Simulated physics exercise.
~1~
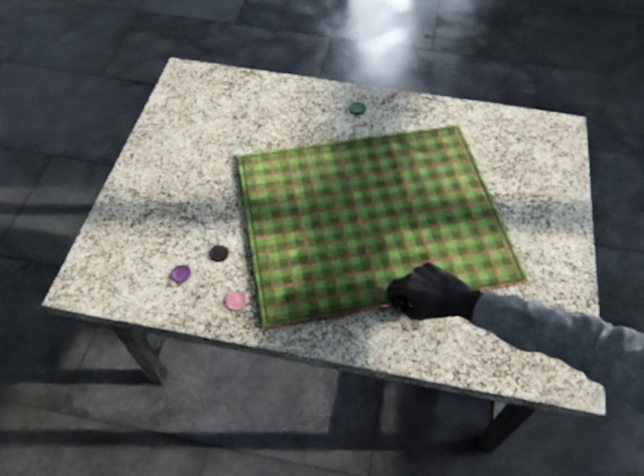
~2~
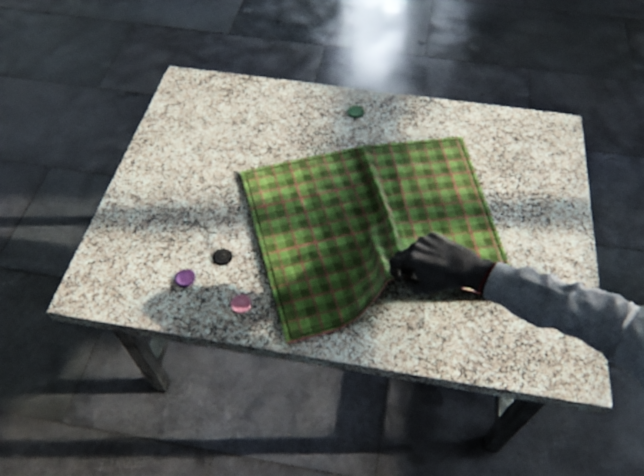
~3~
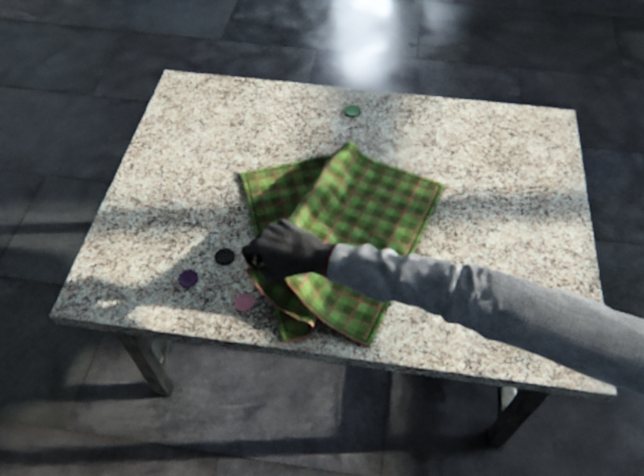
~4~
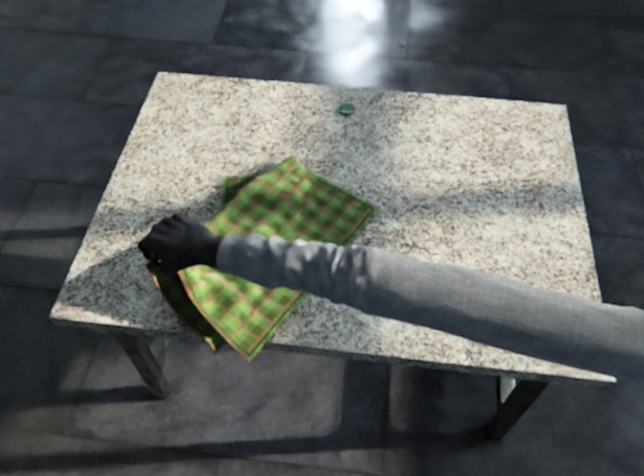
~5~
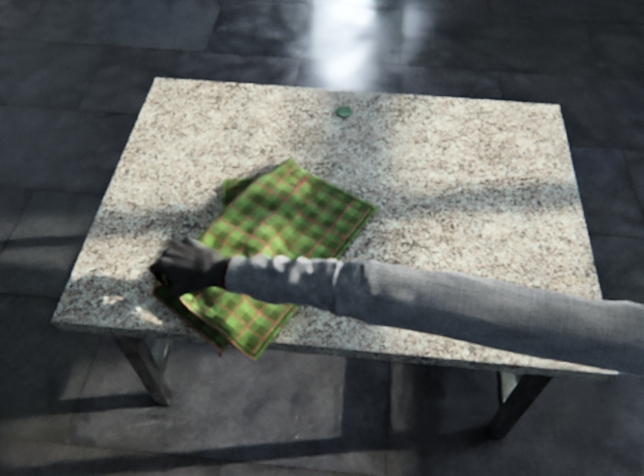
The clip shows a gloved hand gripping the near edge of a green checked cloth on a speckled table, lifting it and drawing it left in folds. The hand lowers it over the black, pink and purple discs, hiding them, while the green one stays visible.
